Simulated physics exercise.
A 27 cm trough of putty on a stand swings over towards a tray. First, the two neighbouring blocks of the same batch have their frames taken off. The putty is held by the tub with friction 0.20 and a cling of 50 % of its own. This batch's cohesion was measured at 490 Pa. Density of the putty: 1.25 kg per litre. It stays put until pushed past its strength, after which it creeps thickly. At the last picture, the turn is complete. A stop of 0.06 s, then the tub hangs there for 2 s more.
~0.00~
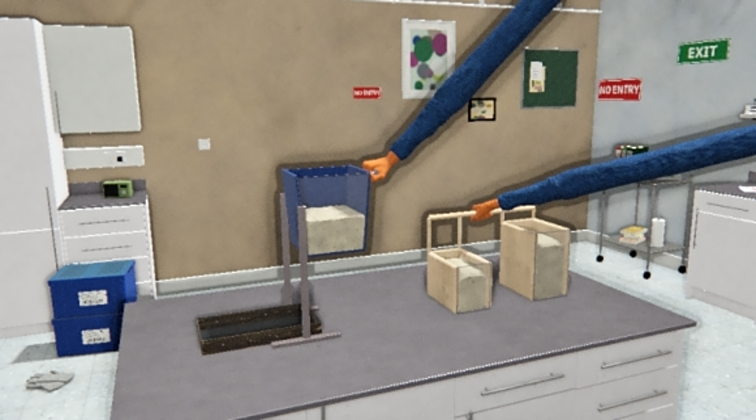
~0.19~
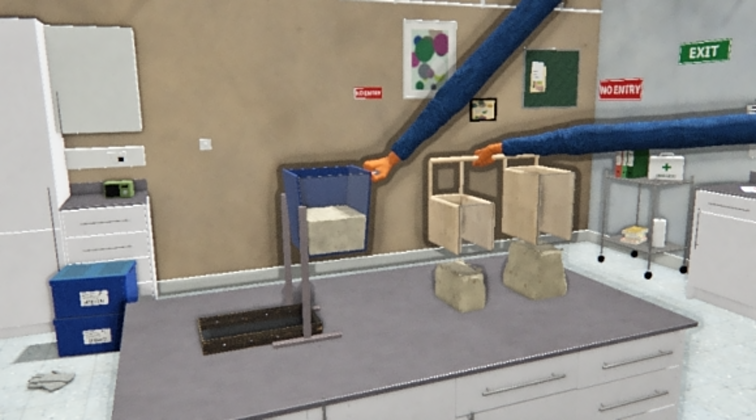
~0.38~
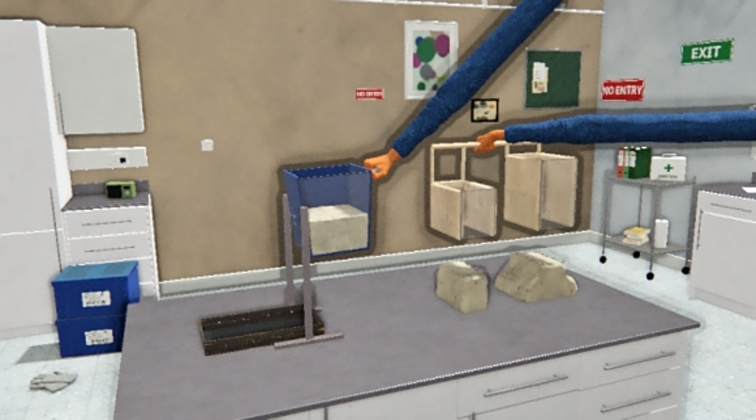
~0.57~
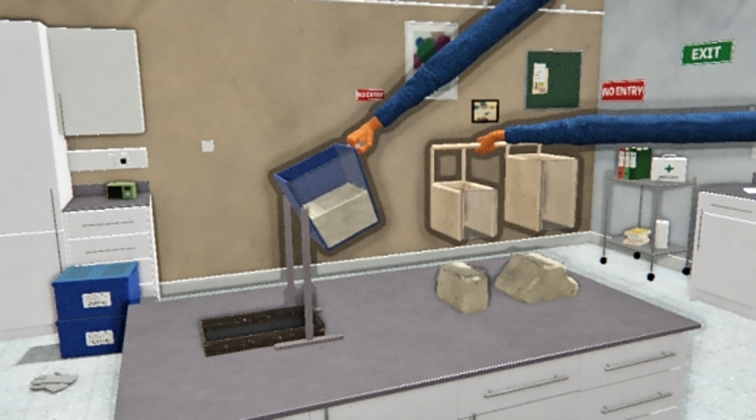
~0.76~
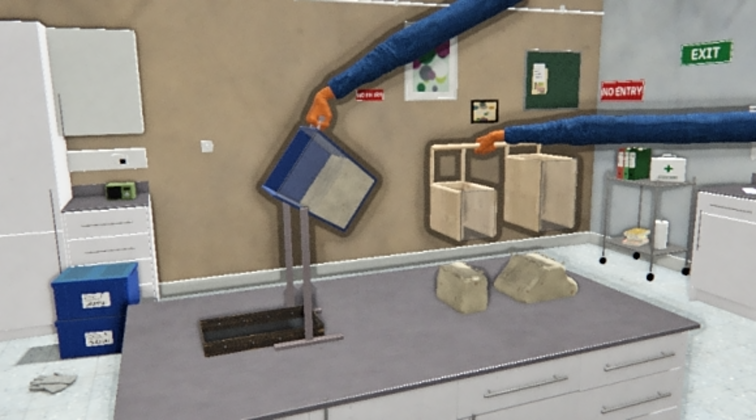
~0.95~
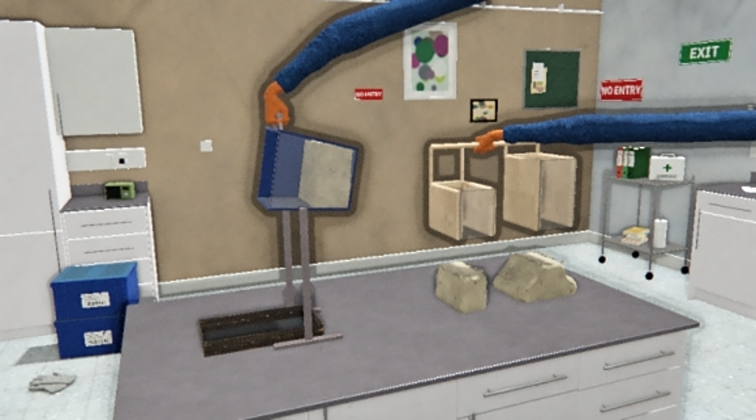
Two blue-sleeved arms lift wooden moulds off sagging putty blocks, then turn a blue trough leftward.
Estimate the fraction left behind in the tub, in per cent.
I would say 100 %.
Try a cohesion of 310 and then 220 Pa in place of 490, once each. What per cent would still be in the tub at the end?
Result: 100 % for the first case, 85 % for the second.
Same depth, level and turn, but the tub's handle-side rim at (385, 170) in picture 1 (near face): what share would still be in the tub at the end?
Near 95 per cent.
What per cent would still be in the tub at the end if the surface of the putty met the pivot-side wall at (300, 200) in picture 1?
About 95 %.
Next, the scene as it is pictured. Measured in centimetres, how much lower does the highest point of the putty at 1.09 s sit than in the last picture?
I reckon it's close to 3 cm.
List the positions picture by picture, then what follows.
Handle-side rim at (368, 173), tilt 0 degrees; top of the putty at (359, 216); blocks stand 15 cm, 23 cm (left to right), in the first picture.
Handle-side rim at (369, 173), tilt 0 degrees; top of the putty at (360, 216); blocks stand 15 cm, 20 cm (left to right), in the second picture.
Handle-side rim at (370, 171), tilt 2 degrees; top of the putty at (364, 215); blocks stand 14 cm, 15 cm (left to right), in the third picture.
Handle-side rim at (353, 149), tilt 23 degrees; top of the putty at (364, 193); blocks stand 14 cm, 15 cm (left to right), in the fourth picture.
Handle-side rim at (316, 131), tilt 54 degrees; top of the putty at (349, 162); blocks stand 14 cm, 15 cm (left to right), in the fifth picture.
Handle-side rim at (279, 132), tilt 80 degrees; top of the putty at (323, 146); blocks stand 14 cm, 15 cm (left to right), in the sixth picture.
After 1.09 s, the tub is at 80 degrees and holds 100 %.
After 1.26 s, the tub is at 80 degrees and holds 100 %.
After 1.43 s, the tub is at 80 degrees and holds 100 %.
After 1.60 s, the tub is at 80 degrees and holds 100 %.
After 2.95 s, at the end, the tub is at 80 degrees and holds 100 %.
